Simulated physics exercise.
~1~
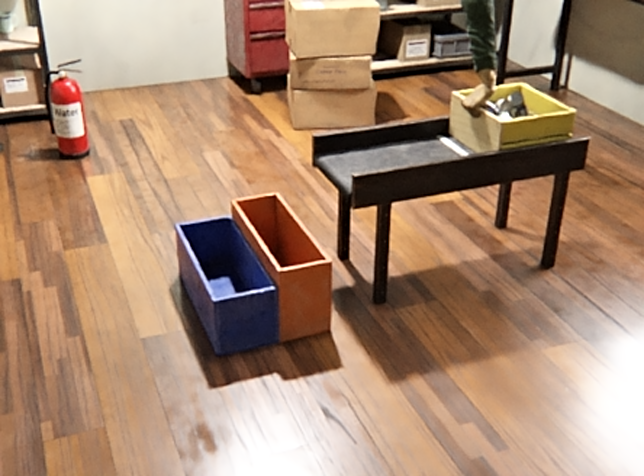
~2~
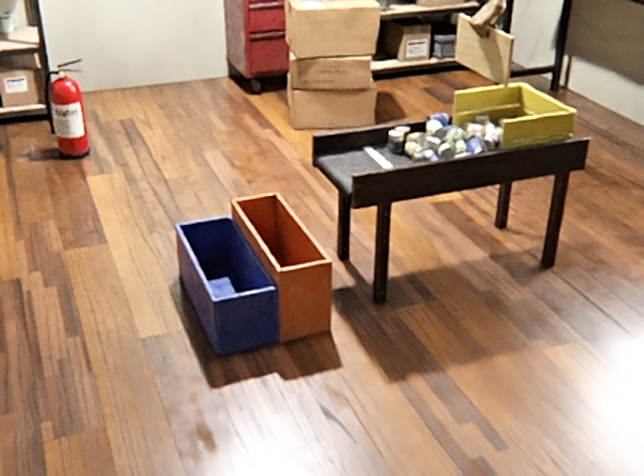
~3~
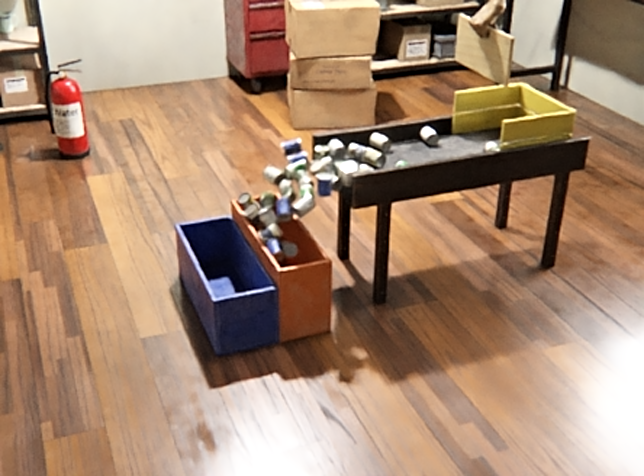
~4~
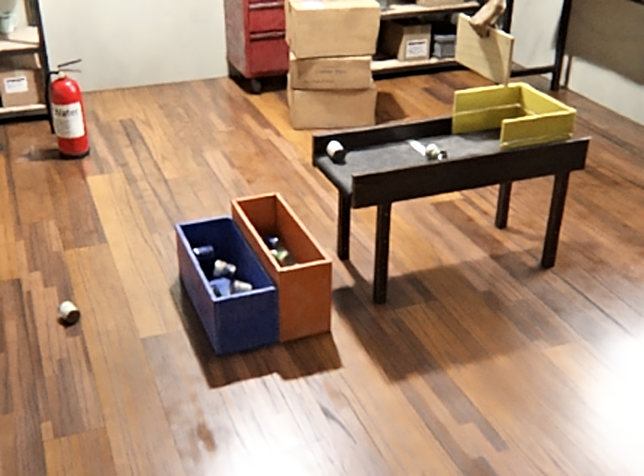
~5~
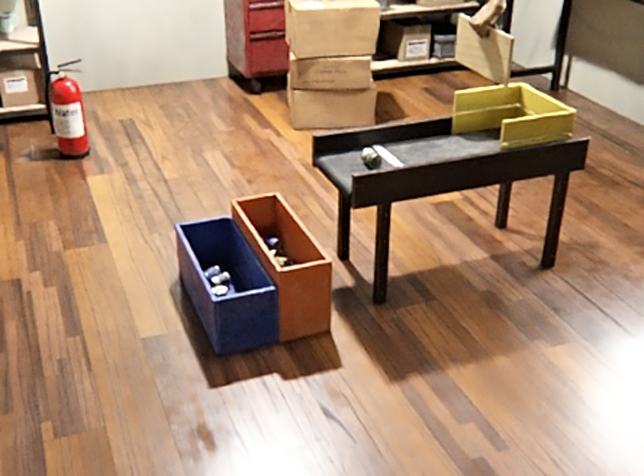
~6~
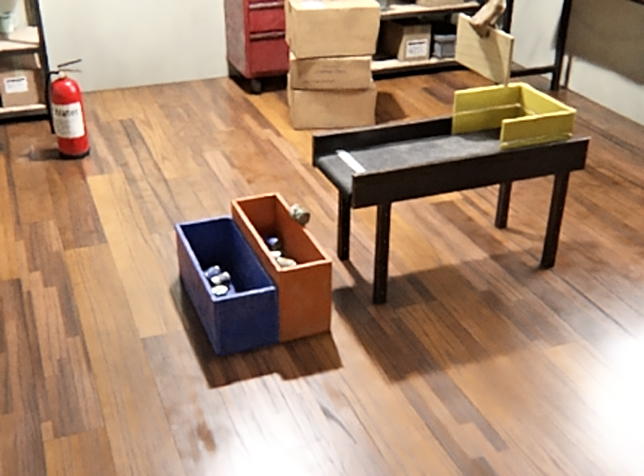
We see small tins spill from a yellow pen once its gate is lifted, ride left along a dark belt and tumble off the end, most landing in the orange bin, several in the blue tote and one on the floor beyond, with the last tin dropping toward the orange bin.
